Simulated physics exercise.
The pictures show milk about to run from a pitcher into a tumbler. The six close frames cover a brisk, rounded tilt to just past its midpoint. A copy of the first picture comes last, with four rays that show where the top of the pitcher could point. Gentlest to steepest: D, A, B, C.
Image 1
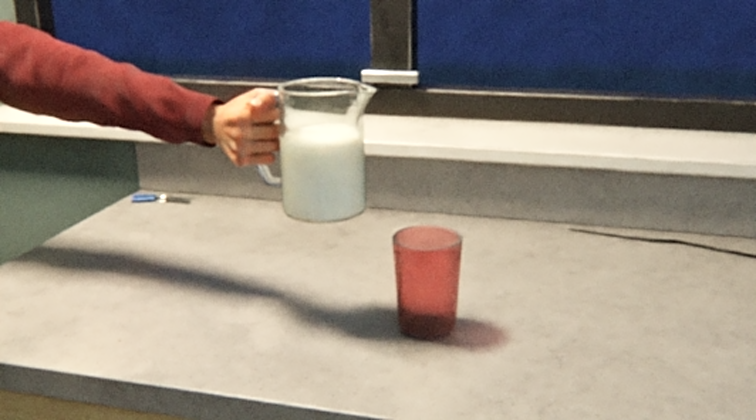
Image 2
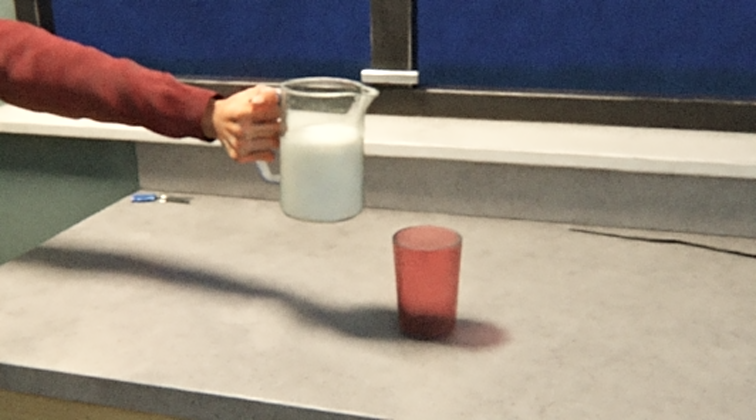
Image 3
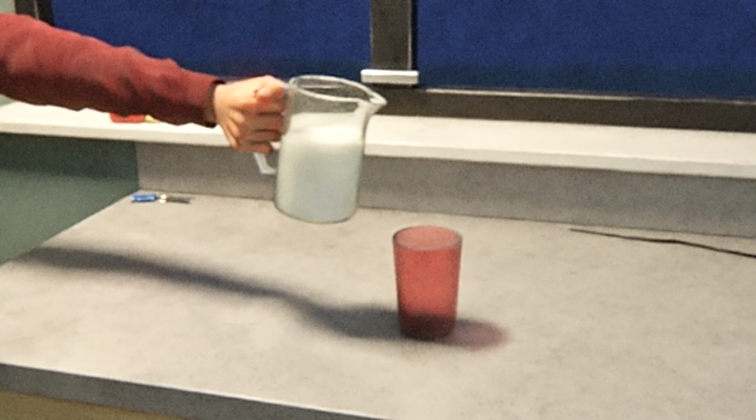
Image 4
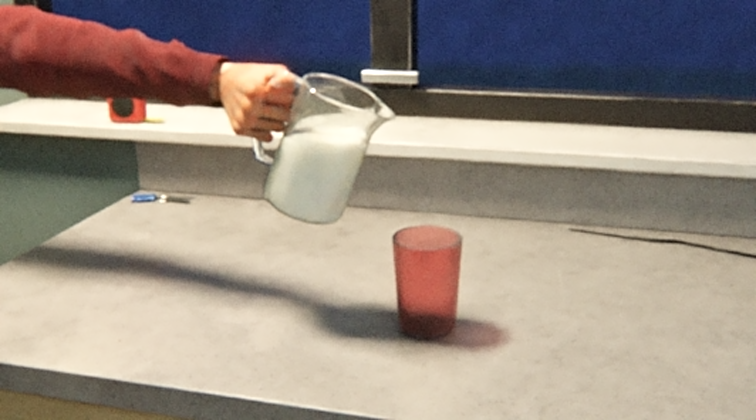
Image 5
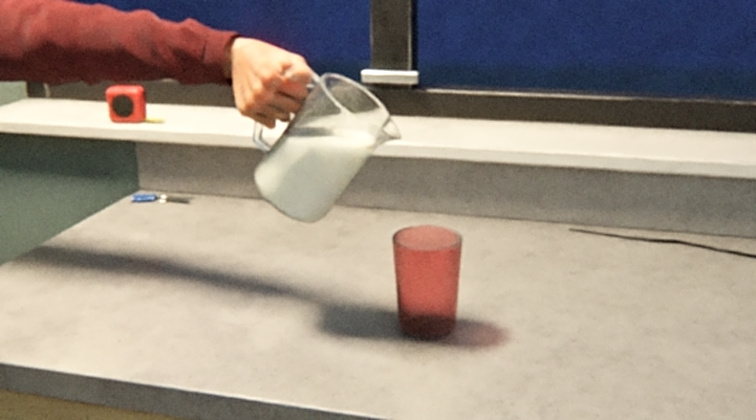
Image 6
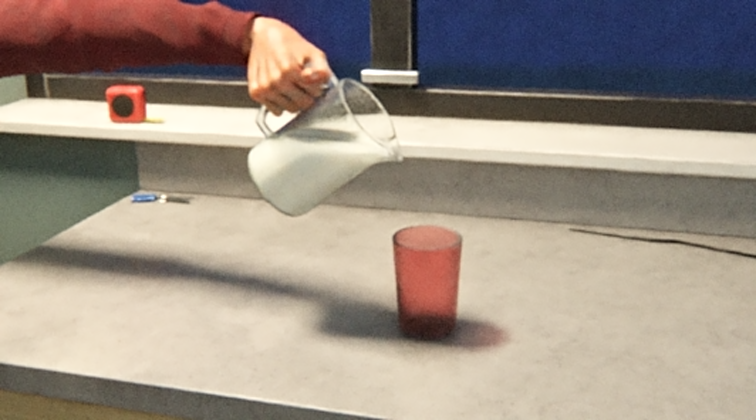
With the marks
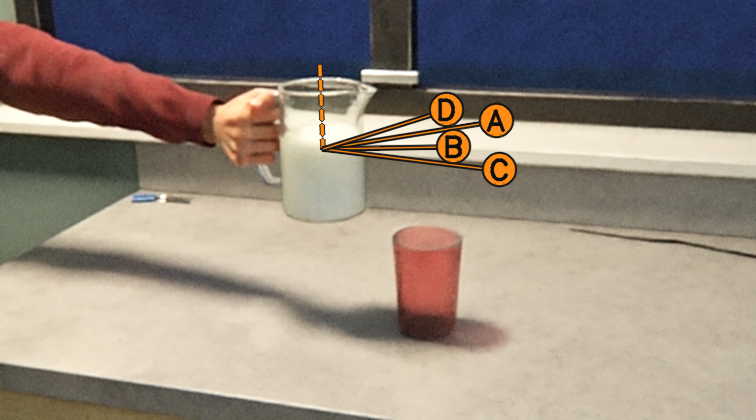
In the video, a hand in a dark red sleeve holds a clear pitcher of milk above a gray counter, up and to the left of a red tumbler, then steadily tilts the pitcher to the right, lowering its spout.
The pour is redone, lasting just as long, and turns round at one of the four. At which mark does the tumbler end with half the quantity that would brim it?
Go for D.
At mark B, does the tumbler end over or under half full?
Over half.
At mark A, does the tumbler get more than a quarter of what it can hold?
Yes, it does.
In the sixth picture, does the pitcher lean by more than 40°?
Yes.
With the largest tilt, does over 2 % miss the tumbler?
Yes, it does.
On the marked copy, A at (479, 123); B at (436, 147); C at (482, 168); D at (430, 115).
If A is chosen, the tumbler ends with about 72 % of what it can hold.
If B is chosen, the tumbler ends with about 82 % of what it can hold; 11 % of the milk is spilt.
If C is chosen, the tumbler ends with about 87 % of what it can hold; 22 % of the milk is spilt.
If D is chosen, the tumbler ends with about 49 % of what it can hold.
